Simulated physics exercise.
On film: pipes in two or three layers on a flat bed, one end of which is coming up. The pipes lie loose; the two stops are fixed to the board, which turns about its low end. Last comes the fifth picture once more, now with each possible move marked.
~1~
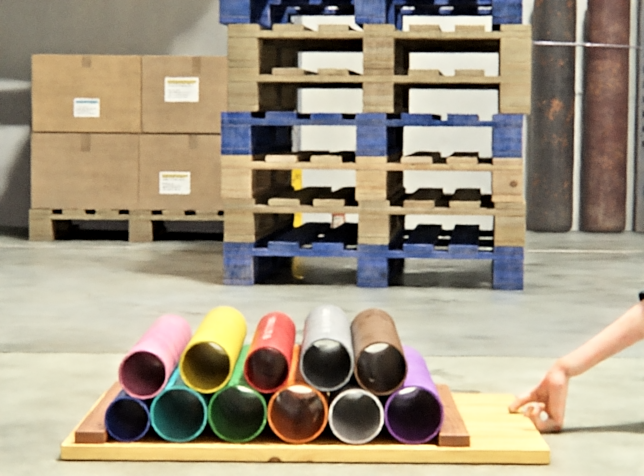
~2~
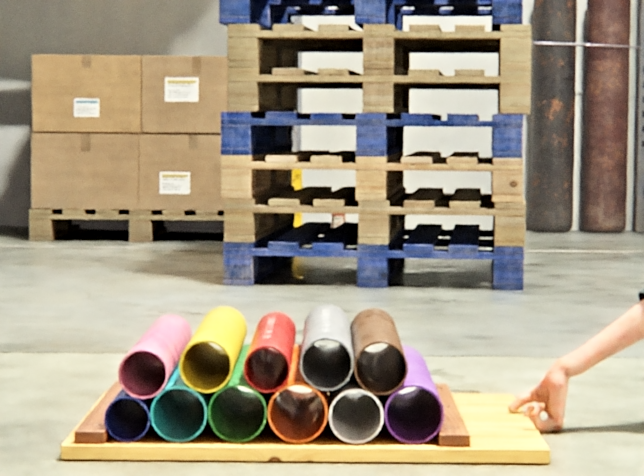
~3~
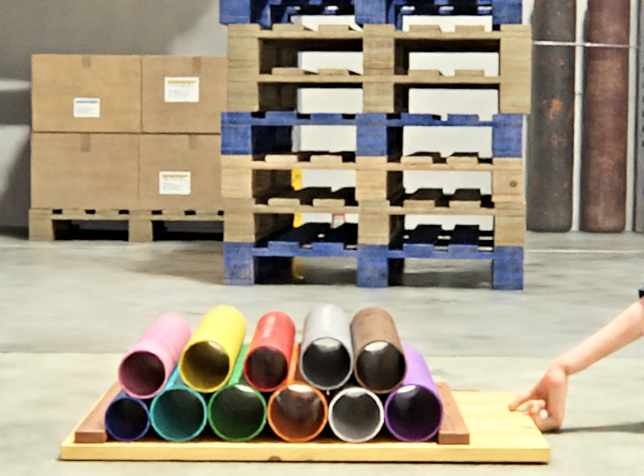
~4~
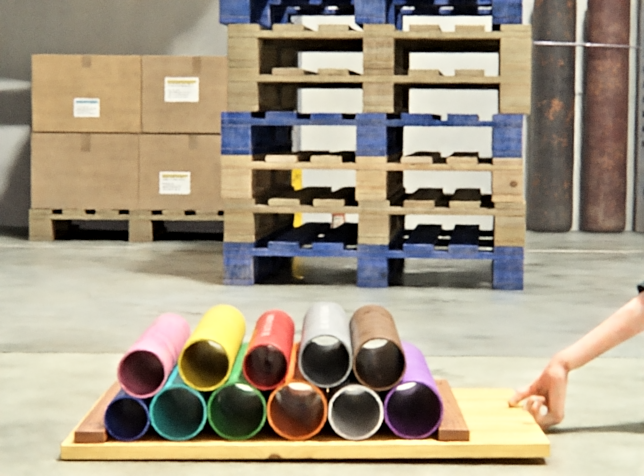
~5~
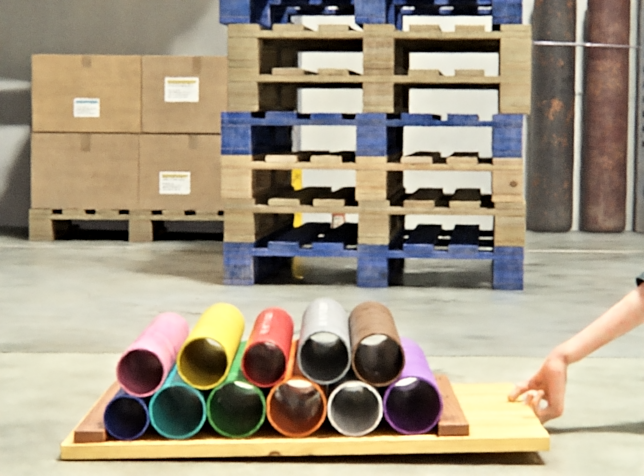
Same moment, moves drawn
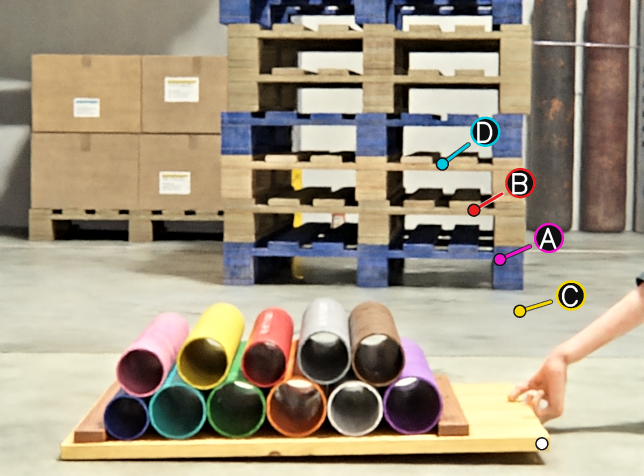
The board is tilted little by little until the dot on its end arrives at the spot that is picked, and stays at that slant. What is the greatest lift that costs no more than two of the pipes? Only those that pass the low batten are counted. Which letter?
Up to A.
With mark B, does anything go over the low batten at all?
Yes, at B.
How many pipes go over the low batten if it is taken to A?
The count is one.
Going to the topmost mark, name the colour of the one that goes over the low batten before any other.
It is the pink one.
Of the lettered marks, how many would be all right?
The number is two.
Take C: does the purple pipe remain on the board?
Yes.
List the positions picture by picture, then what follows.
Orange pipe (298, 413); white pipe (356, 416); purple pipe (414, 414), in the first picture.
Purple pipe (414, 414); pink pipe (143, 374), in the second picture.
Board (307, 417); white pipe (356, 415); purple pipe (414, 413), in the third picture.
Board (307, 415); turquoise pipe (178, 412), in the fourth picture.
Board (307, 412); turquoise pipe (178, 410), in the fifth picture.
On the copy, A at (500, 259); B at (474, 210); C at (520, 311); D at (442, 164); the white dot at (542, 444).
On A. First, board at 15°.
Then, board at 24°.
Finally, board at 24°, one over the low batten (pink).
By contrast, B five over the low batten; C none over the low batten; D eleven over the low batten.
